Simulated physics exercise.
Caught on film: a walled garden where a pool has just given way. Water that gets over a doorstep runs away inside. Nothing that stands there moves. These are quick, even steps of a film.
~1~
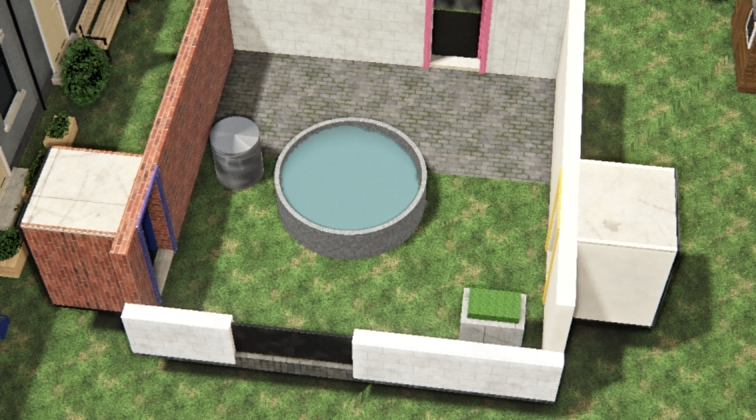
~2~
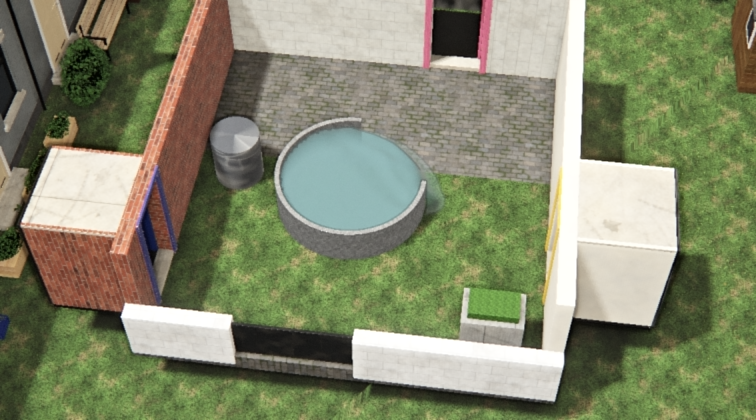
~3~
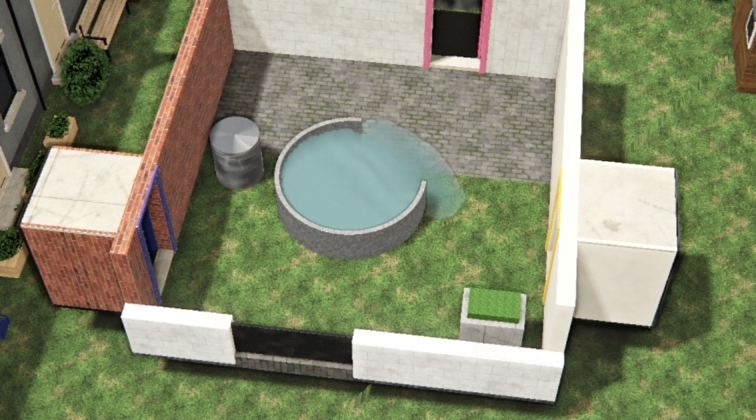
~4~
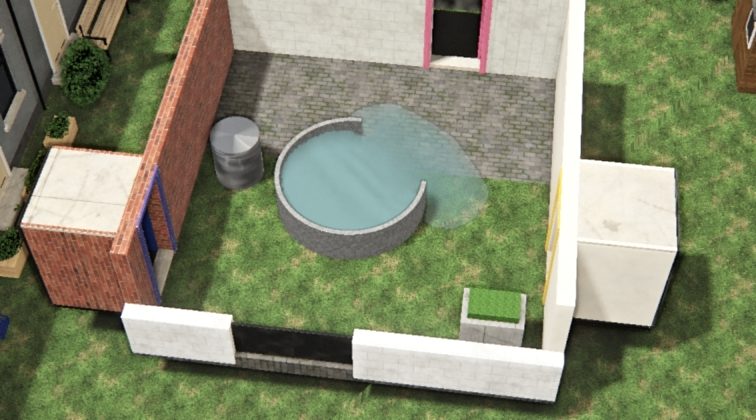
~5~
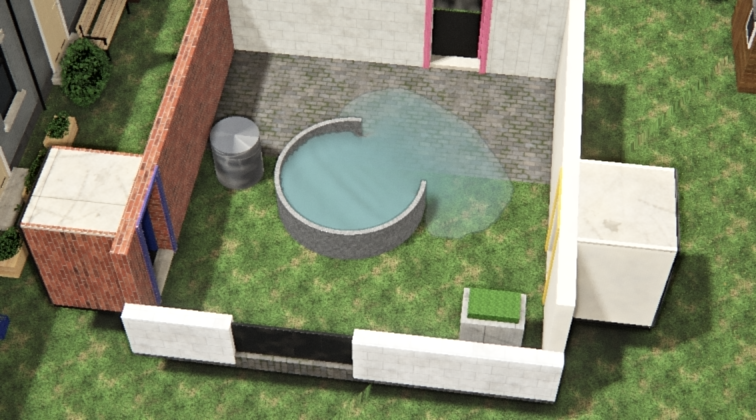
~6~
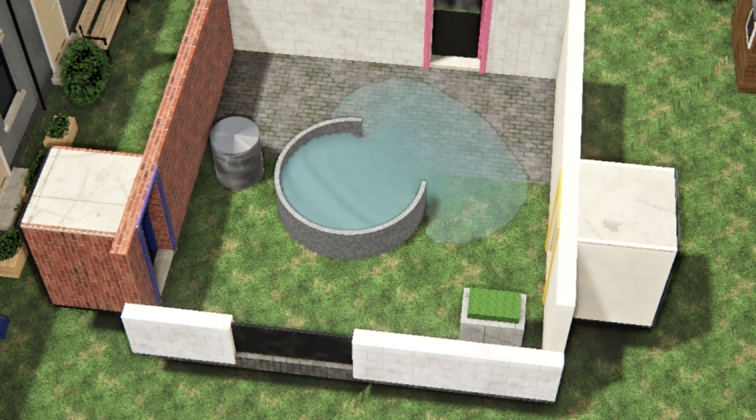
At the start, a round grey tank full of blue water stands whole and still in a walled garden. Then a section of its far right wall is gone, and water pours out through the gap, spreading in a widening fan across the paving and grass toward the right-hand wall.
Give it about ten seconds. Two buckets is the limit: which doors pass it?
The blue door admits no more than that; the yellow door lets in a lot; the pink door lets in a lot.
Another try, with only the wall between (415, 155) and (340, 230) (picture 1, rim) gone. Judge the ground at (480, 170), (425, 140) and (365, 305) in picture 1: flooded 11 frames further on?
In turn: Covered, clear, covered.
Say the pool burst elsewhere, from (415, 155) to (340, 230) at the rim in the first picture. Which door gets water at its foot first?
I say the door marked yellow.
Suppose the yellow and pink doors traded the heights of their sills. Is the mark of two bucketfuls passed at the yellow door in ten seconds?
Then: Yellow door takes less.
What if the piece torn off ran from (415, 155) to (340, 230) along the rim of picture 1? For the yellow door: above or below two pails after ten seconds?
Then: The yellow door goes over.
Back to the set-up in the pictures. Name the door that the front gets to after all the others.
It is the blue-painted one.
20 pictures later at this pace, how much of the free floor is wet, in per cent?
Some 50 per cent.
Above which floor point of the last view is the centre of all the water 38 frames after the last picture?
I would point to (406, 166).
A moment on, water covers 35 % of the floor; the blue door not reached, the yellow door not reached, the pink door under two buckets in.
Next, water covers 40 % of the floor; the blue door not reached, the yellow door wet at the sill, nothing in, the pink door over two buckets in.
Then, water covers 50 % of the floor; the blue door not reached, the yellow door wet at the sill, nothing in, the pink door far over two buckets in.
Later, water covers 75 % of the floor; the blue door not reached, the yellow door under two buckets in, the pink door far over two buckets in.
In the end, water covers 100 % of the floor; the blue door wet at the sill, nothing in, the yellow door over two buckets in, the pink door far over two buckets in.
